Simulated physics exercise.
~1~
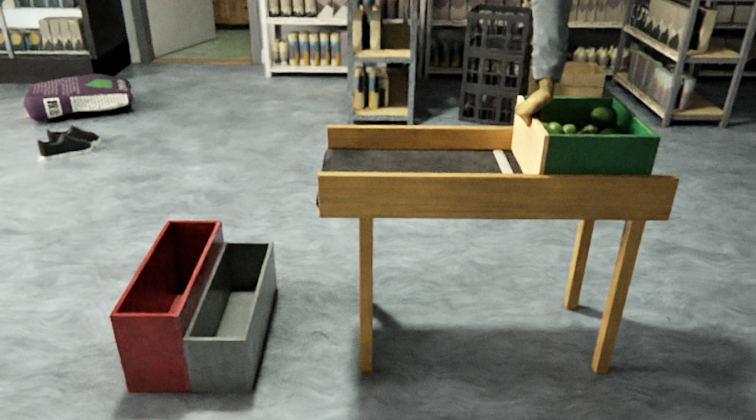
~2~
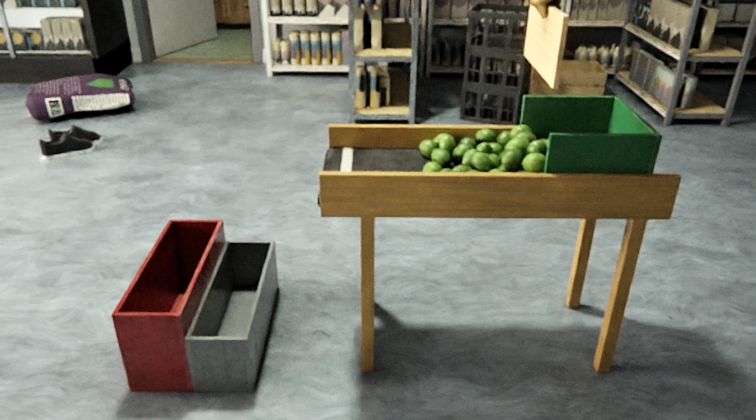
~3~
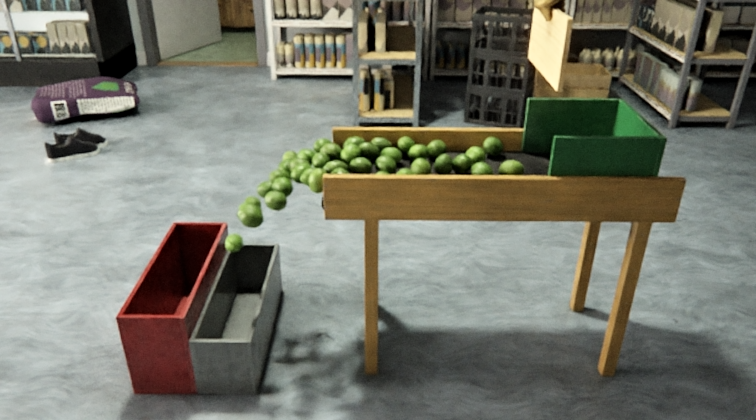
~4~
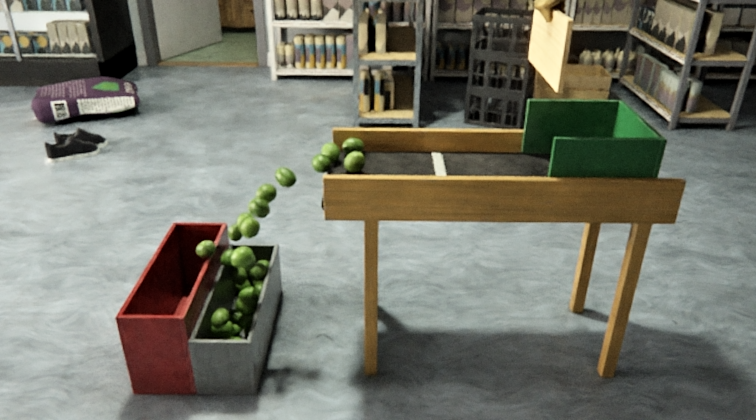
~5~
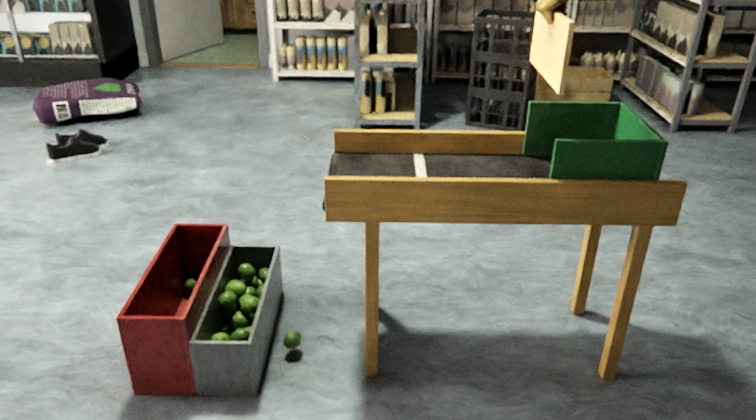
Green limes riding a belt leftward after a hand lifts the gate, tumbling mostly into a grey box, one landing on the floor.
